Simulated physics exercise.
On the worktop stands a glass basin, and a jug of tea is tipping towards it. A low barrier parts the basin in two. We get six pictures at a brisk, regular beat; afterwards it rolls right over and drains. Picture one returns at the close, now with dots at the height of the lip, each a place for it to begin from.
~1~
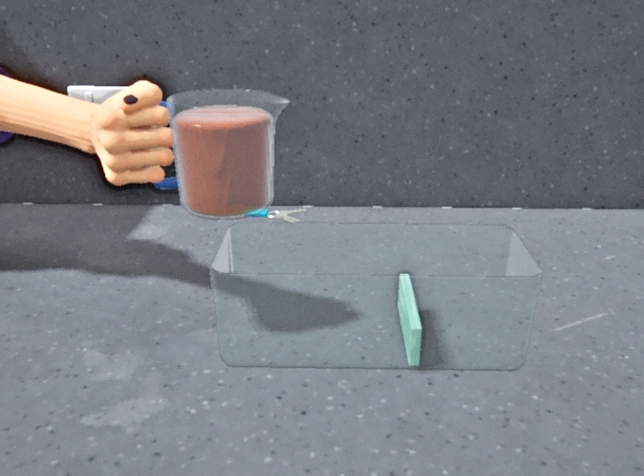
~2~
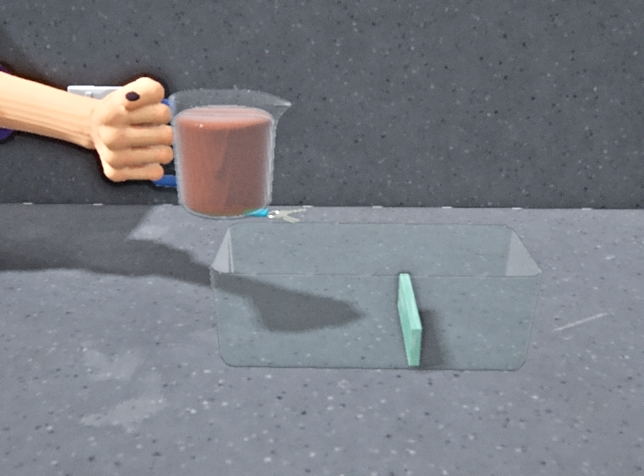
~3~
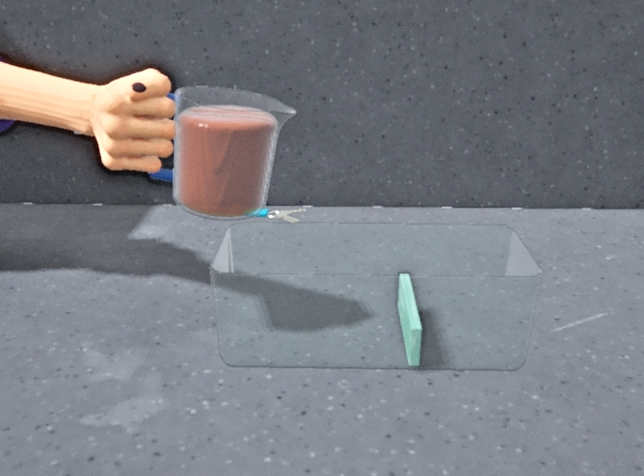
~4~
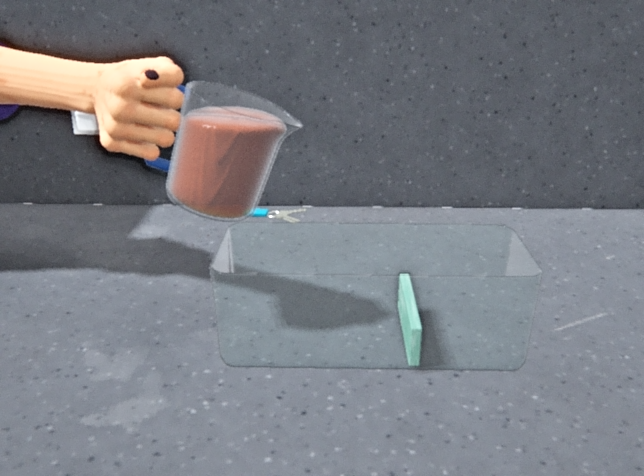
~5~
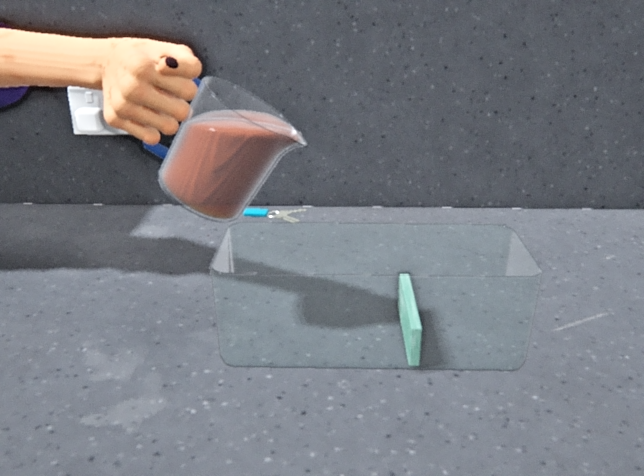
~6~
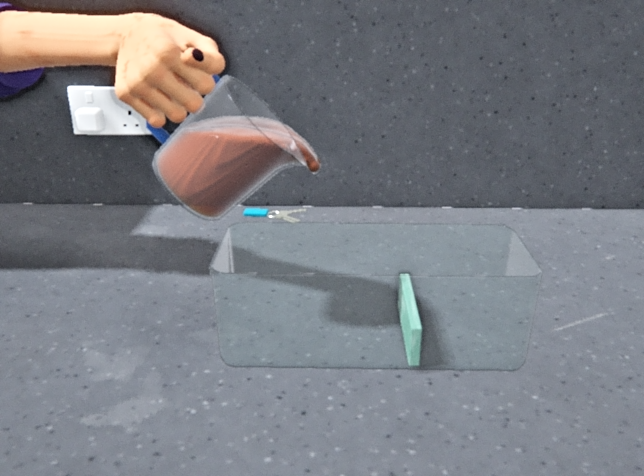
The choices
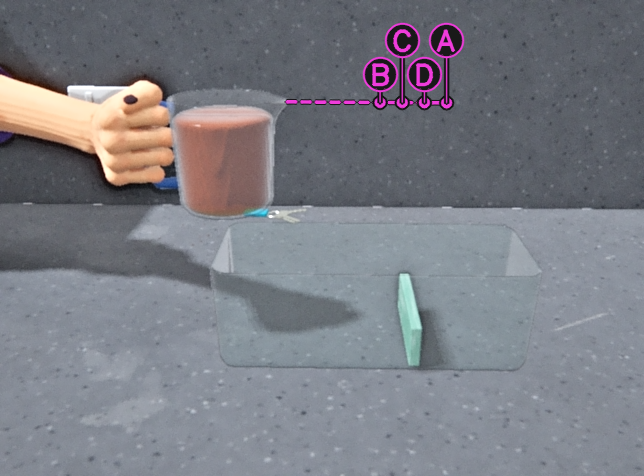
On a speckled grey worktop against a darker grey wall, seen from the front and slightly above by a still camera, stands a clear glass basin divided by a low pale green barrier. At the upper left, a hand with dark nail polish holds a clear jug of reddish-brown tea. The hand rises slightly and tilts the jug steadily rightward, uncovering a white wall socket, until tea reaches just over the lip.
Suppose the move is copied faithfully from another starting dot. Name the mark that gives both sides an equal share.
Dot B does it best.
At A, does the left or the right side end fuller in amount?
The right side.
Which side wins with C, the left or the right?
The right one.
On the marked copy, A at (446, 102); B at (380, 102); C at (402, 102); D at (424, 102).
If A is chosen, about 20 % ends left of the wall and 77 % right of it; 3 % is lost outside.
If B is chosen, about 49 % ends left of the wall and 49 % right of it.
If C is chosen, about 20 % ends left of the wall and 77 % right of it; 3 % is lost outside.
If D is chosen, about 12 % ends left of the wall and 85 % right of it; 3 % is lost outside.
